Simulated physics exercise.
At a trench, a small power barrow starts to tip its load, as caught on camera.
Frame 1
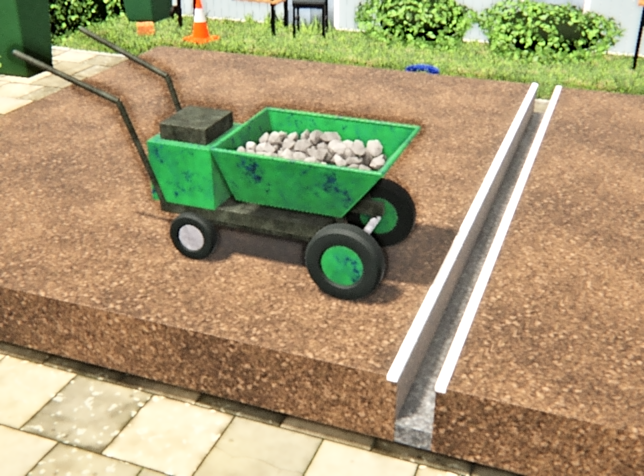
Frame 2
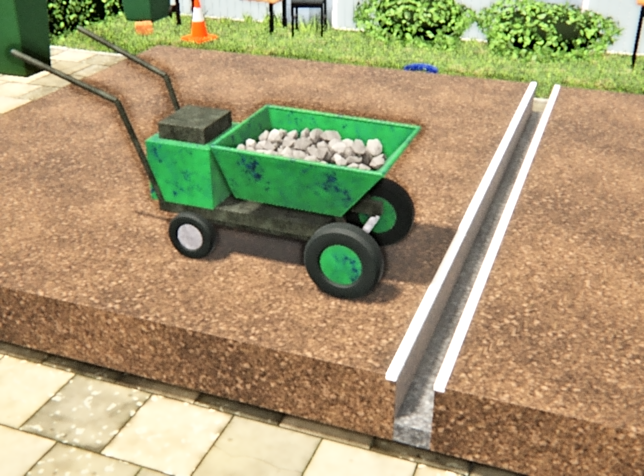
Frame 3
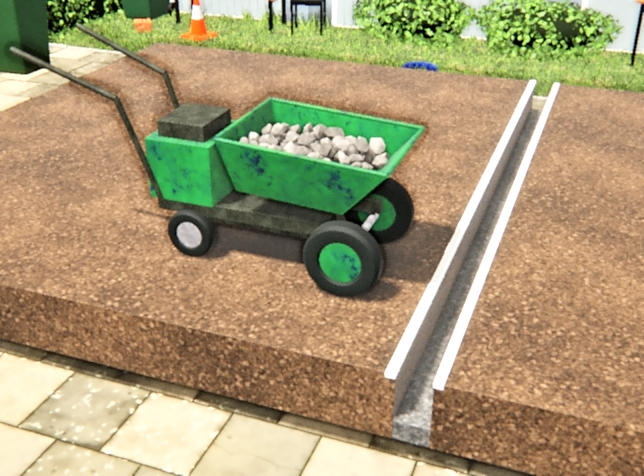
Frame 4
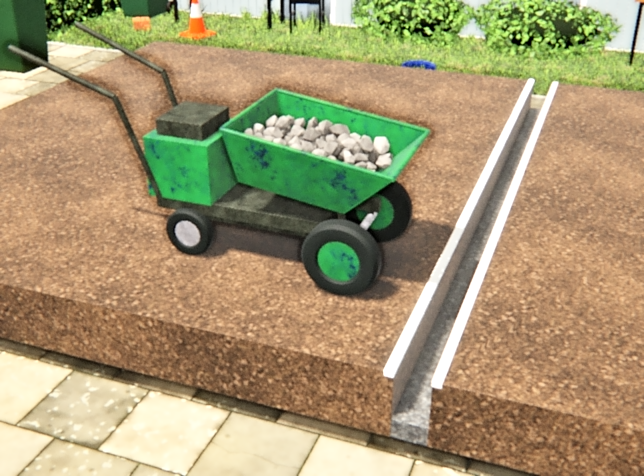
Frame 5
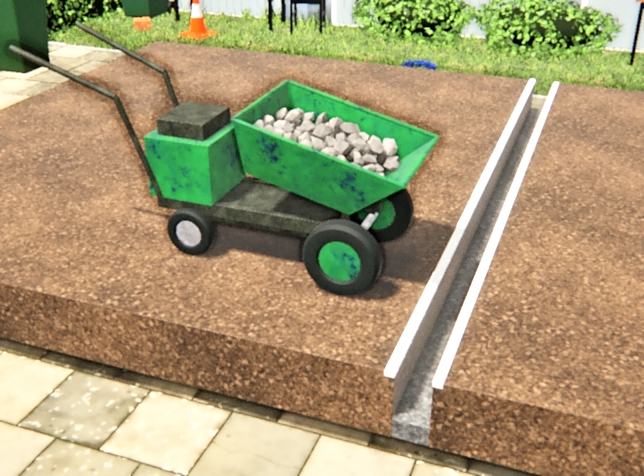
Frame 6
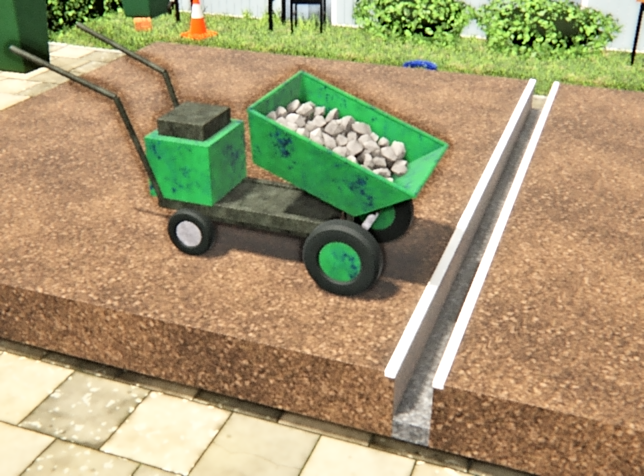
The clip shows a green power barrow loaded with broken stones standing on brown ground left of a narrow, pale-edged trench, as its skip tilts gradually toward the right, its rear rising while the wheels stay in place.
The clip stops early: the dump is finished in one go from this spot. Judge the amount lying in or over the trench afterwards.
I predict the trench will fail to catch most of it.
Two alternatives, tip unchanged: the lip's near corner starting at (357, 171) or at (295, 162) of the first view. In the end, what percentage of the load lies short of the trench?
Roughly 0 per cent, then roughly 40 per cent.
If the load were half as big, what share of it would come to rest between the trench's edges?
Roughly 30 in a hundred.
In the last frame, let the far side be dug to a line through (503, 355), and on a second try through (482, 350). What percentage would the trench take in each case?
You'd get 100 in a hundred the first time and 70 in a hundred the second.
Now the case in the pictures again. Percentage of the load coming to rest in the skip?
Close to 15 in a hundred.
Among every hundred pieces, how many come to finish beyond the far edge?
It comes to close to 65 %.
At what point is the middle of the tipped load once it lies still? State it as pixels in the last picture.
Somewhere around (510, 288) in the last picture.
Shortly afterwards, skip tipped steeply; the whole lot in the skip.
Next, skip tipped right over; near two thirds in the skip; only a few in or heaped over the trench; near a third beyond it; only a few falling.
Some moments later, skip tipped right over; a little in the skip; a little in or heaped over the trench; near two thirds beyond it.
In the end, skip tipped right over; a little in the skip; near a quarter in or heaped over the trench; near two thirds beyond it.
